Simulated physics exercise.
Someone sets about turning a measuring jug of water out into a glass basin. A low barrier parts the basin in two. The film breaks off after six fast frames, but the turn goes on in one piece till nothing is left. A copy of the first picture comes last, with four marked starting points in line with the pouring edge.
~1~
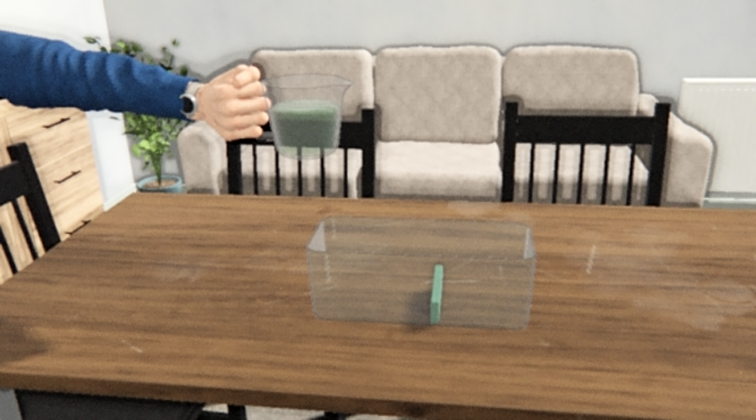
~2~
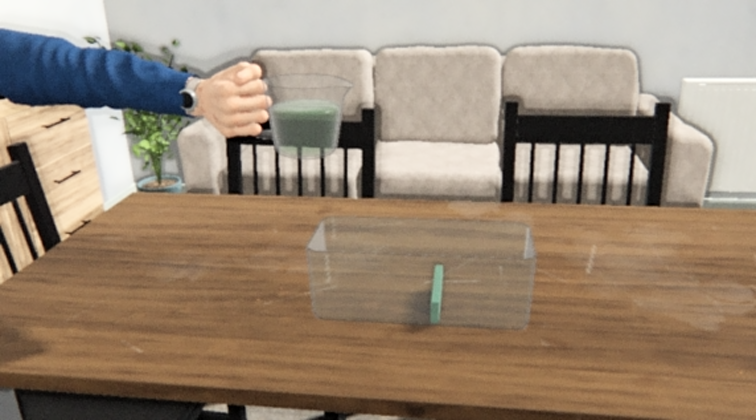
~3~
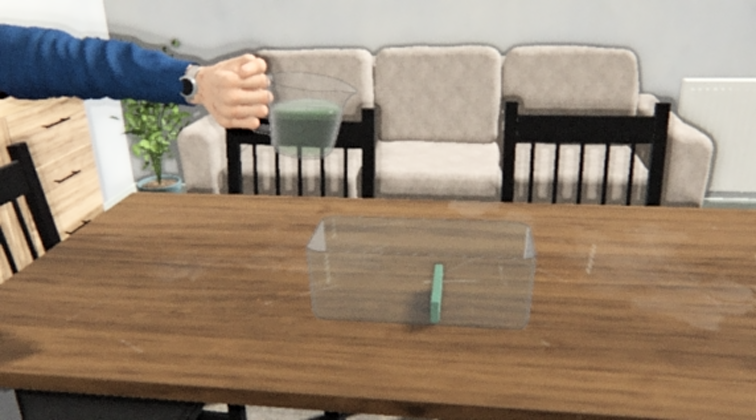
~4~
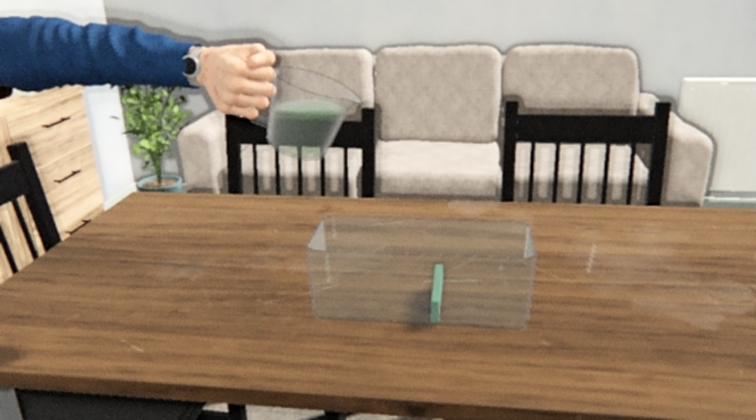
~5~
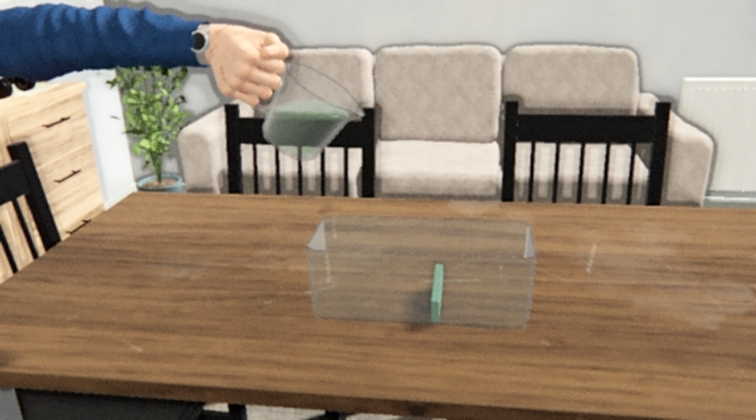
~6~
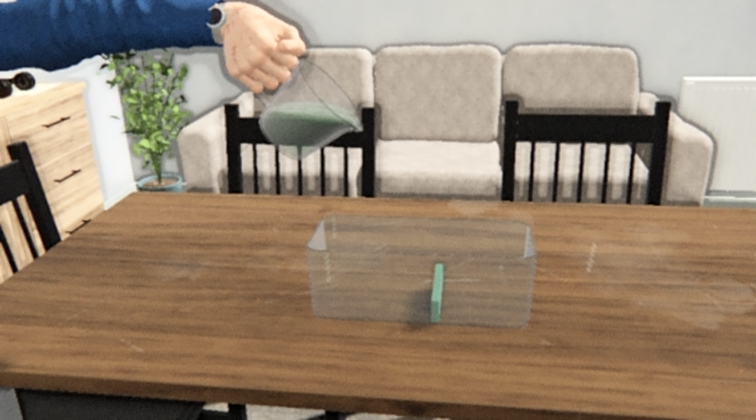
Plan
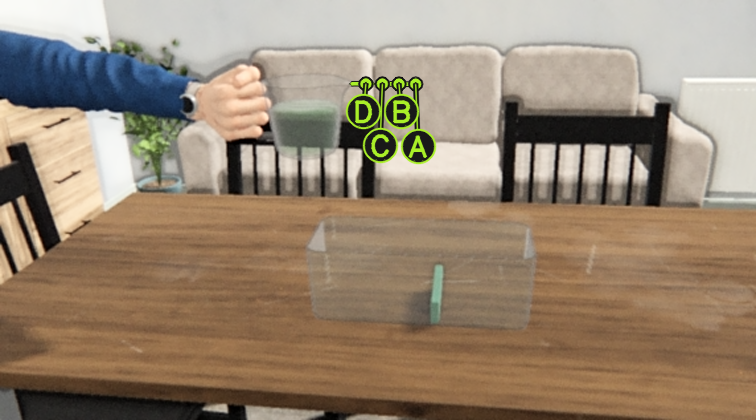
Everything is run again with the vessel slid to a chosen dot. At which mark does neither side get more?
B.
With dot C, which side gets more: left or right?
More ends on the left.
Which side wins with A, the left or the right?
The right side.
In lime, A at (415, 84); B at (399, 84); C at (382, 83); D at (365, 83).
With A, about 13 % ends left of the wall and 83 % right of it; 4 % is lost outside.
With B, about 55 % ends left of the wall and 44 % right of it.
With C, about 86 % ends left of the wall and 5 % right of it; 9 % is lost outside.
With D, about 83 % ends left of the wall and 9 % right of it; 8 % is lost outside.
